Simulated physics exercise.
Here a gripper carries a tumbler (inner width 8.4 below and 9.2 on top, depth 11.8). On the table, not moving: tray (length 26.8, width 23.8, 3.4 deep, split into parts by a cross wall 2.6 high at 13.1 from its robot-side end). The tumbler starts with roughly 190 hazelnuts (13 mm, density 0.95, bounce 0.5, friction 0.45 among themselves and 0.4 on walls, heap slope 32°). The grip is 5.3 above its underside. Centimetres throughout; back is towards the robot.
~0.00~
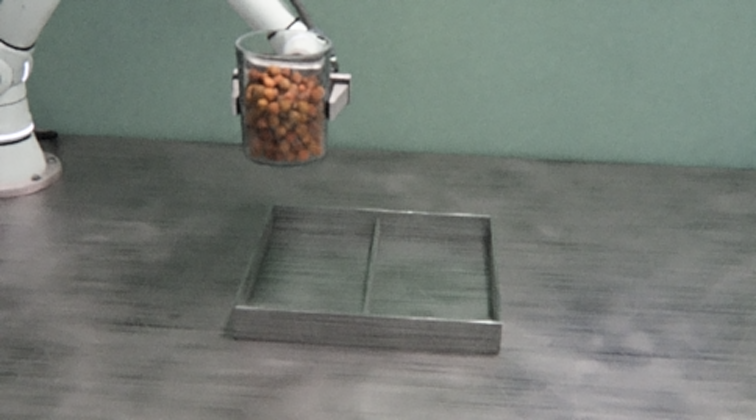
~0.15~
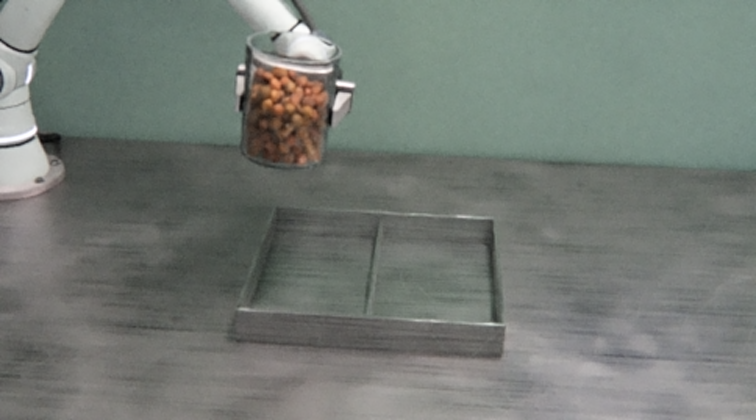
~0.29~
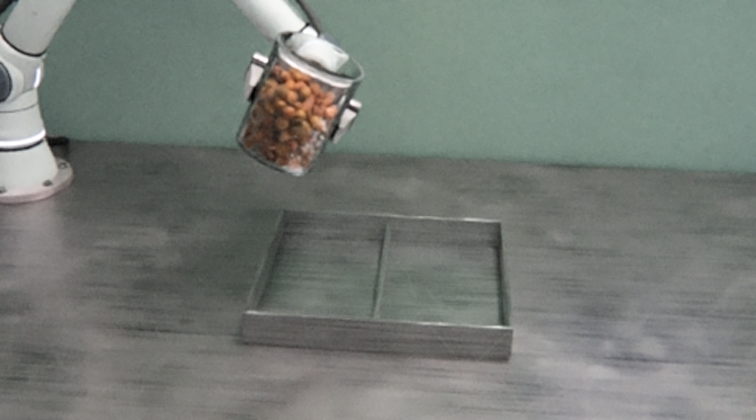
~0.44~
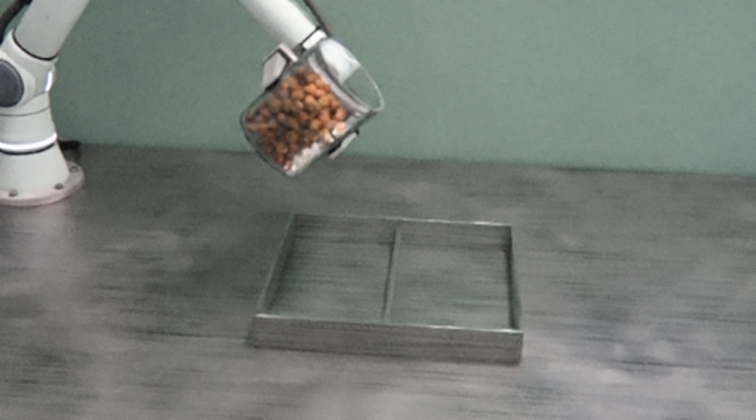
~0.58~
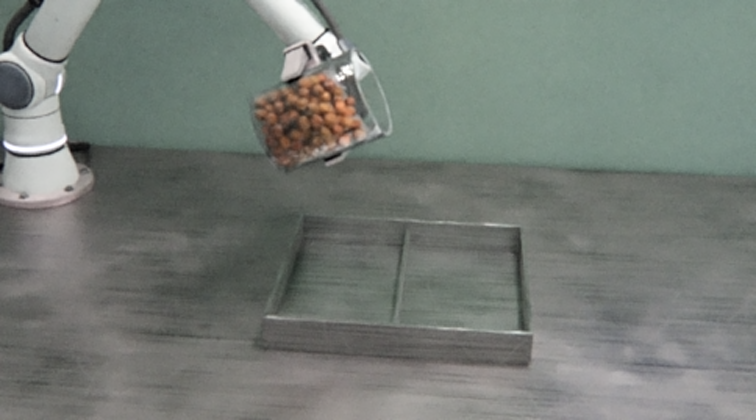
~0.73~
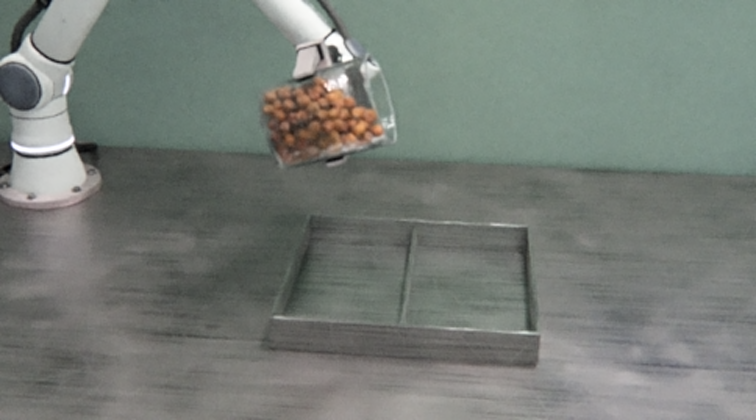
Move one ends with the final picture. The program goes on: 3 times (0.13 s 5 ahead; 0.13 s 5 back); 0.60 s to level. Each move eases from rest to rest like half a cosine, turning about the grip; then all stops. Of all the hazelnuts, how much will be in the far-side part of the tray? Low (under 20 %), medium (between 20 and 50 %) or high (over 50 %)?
Answer: Medium; between 20 and 50 % of the hazelnuts finish in the far-side part of the tray.
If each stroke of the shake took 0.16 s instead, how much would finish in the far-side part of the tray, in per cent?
In that case some 20 per cent.
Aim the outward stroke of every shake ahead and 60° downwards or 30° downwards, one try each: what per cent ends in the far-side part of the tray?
Some 0 and 10 per cent.
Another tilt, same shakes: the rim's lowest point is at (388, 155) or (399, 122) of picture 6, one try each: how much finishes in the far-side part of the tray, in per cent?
About 75 and 5 per cent.
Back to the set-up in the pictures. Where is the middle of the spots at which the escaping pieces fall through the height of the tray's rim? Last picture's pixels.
Around (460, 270).
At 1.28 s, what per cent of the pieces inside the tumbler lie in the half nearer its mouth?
Roughly 40 per cent.
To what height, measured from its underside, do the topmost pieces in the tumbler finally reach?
Some 7.5 cm.
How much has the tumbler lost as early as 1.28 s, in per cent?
Some 35 per cent.
After 1.28 s, tilted 71° forward, highest piece 22 above the table; 129 in the tumbler, 29 in the far-side part, 2 in the robot-side part, 1 on the table or floor, 32 in flight or on a rim.
After 1.83 s, tilted 31° forward, highest piece 24 above the table; 107 in the tumbler, 68 in the far-side part, 14 in the robot-side part, 4 on the table or floor.
After 2.31 s, level, highest piece 23 above the table; 107 in the tumbler, 68 in the far-side part, 14 in the robot-side part, 4 on the table or floor.
After 3.36 s, level, highest piece 23 above the table; 107 in the tumbler, 68 in the far-side part, 14 in the robot-side part, 4 on the table or floor.
At rest, 107 in the tumbler, 68 in the far-side part, 14 in the robot-side part, 4 on the table or floor. That is 35 % in the far-side part of the tray.
